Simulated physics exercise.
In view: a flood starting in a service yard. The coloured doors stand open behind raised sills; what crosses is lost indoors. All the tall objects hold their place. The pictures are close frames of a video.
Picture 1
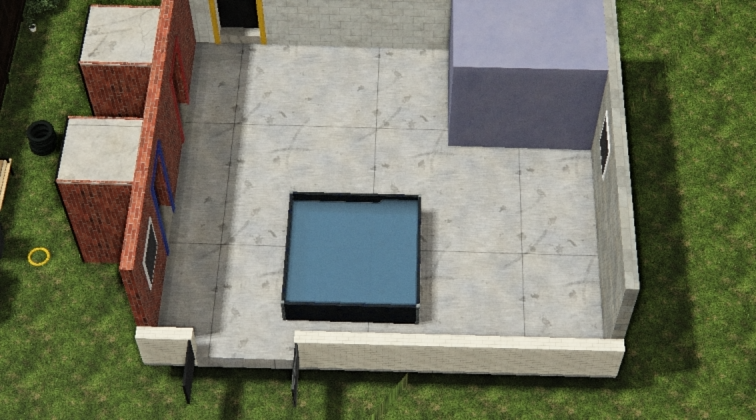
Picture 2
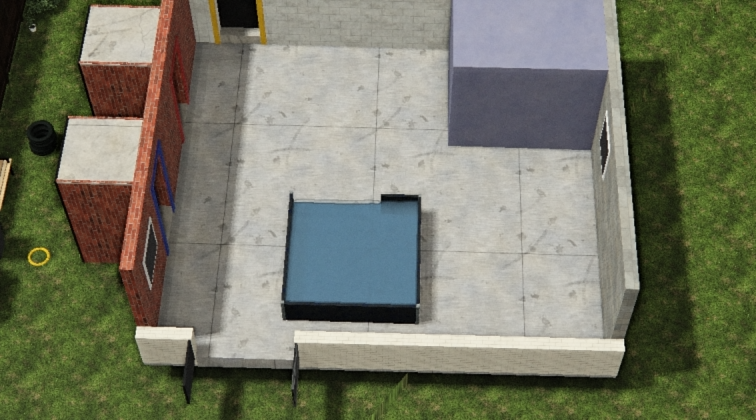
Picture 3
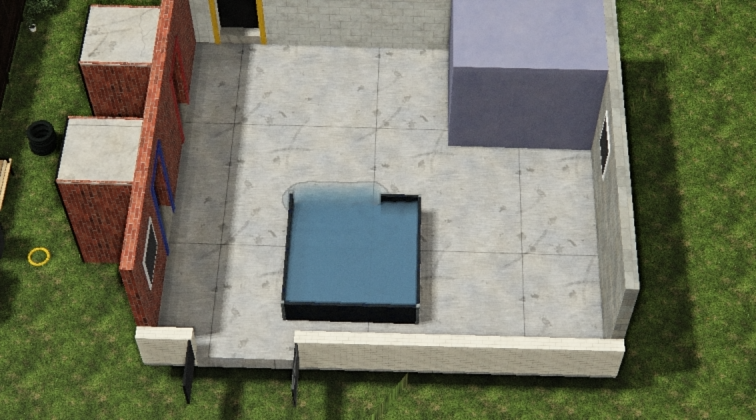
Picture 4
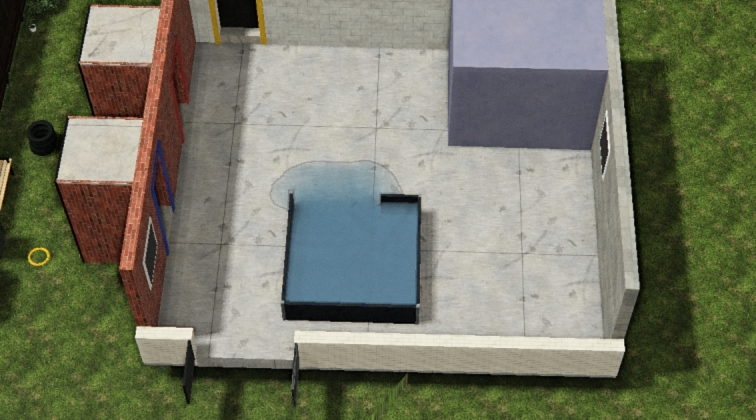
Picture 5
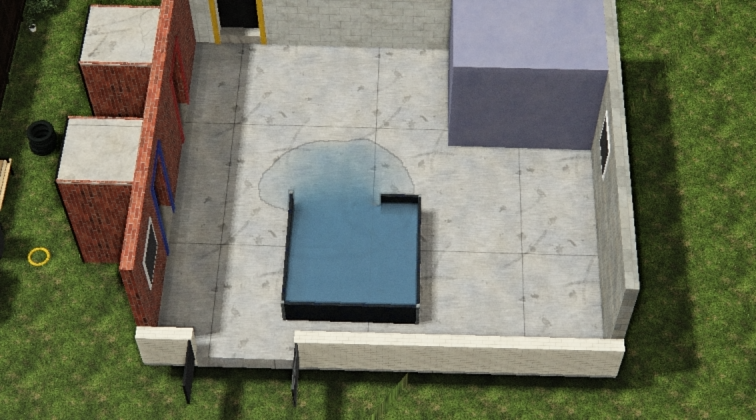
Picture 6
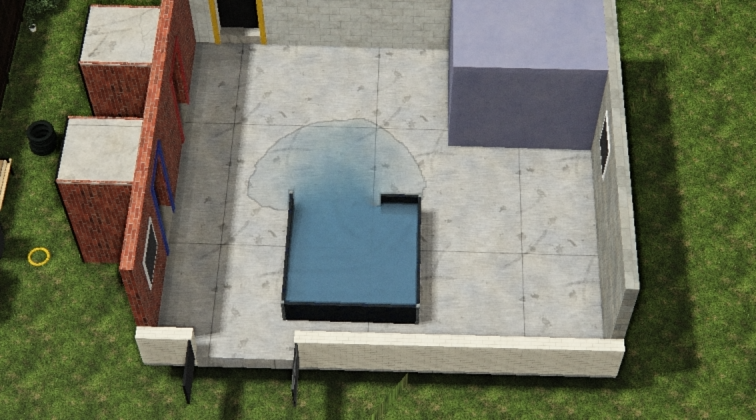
The clip shows an open tank of blue water in a walled yard; a gap appears in its far side, and water pours out, spreading across the pale paved floor in a widening rounded sheet while the surrounding objects stay still.
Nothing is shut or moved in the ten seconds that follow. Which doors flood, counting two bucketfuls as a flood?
The blue door holds within the limit; the red door floods; the yellow door holds within the limit.
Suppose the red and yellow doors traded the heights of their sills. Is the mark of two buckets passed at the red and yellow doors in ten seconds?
The red one lets less in, the yellow one goes over.
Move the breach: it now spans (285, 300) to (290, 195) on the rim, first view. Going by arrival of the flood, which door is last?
The yellow one.
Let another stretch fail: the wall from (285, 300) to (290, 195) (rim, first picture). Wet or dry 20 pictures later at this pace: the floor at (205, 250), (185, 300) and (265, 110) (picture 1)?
In that order: Covered, covered, wet.
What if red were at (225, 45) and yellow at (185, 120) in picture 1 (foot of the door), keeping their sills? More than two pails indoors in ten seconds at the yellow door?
The yellow one keeps below it.
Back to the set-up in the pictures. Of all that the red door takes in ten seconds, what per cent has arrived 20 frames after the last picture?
About 15 per cent.
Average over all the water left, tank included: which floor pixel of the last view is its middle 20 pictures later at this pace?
I would point to (335, 164).
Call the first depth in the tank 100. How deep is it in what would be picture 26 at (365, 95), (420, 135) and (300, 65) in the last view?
In turn 8, 4 and 40 in a hundred.
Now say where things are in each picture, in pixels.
The first picture shows the open tank at (353, 250) is whole and still.
In the second picture, the front is at a hidden place, out from the gap on the open tank's far side.
In the third picture, water pours out on the open tank's far side and has run to (288, 196).
In the fourth picture, water pours out on the open tank's far side and has run to (386, 172).
In the fifth picture, water pours out on the open tank's far side and has run to (370, 144).
In the sixth picture, the front is at (365, 123), out from the gap on the open tank's far side.
A moment on, water covers 25 % of the floor; the blue door not reached, the red door not reached, the yellow door not reached.
Next, water covers 35 % of the floor; the blue door not reached, the red door not reached, the yellow door not reached.
Then, water covers 40 % of the floor; the blue door not reached, the red door under two buckets in, the yellow door wet at the sill, nothing in.
Later, water covers 55 % of the floor; the blue door not reached, the red door over two buckets in, the yellow door under two buckets in.
In the end, water covers 90 % of the floor; the blue door wet at the sill, nothing in, the red door far over two buckets in, the yellow door under two buckets in.
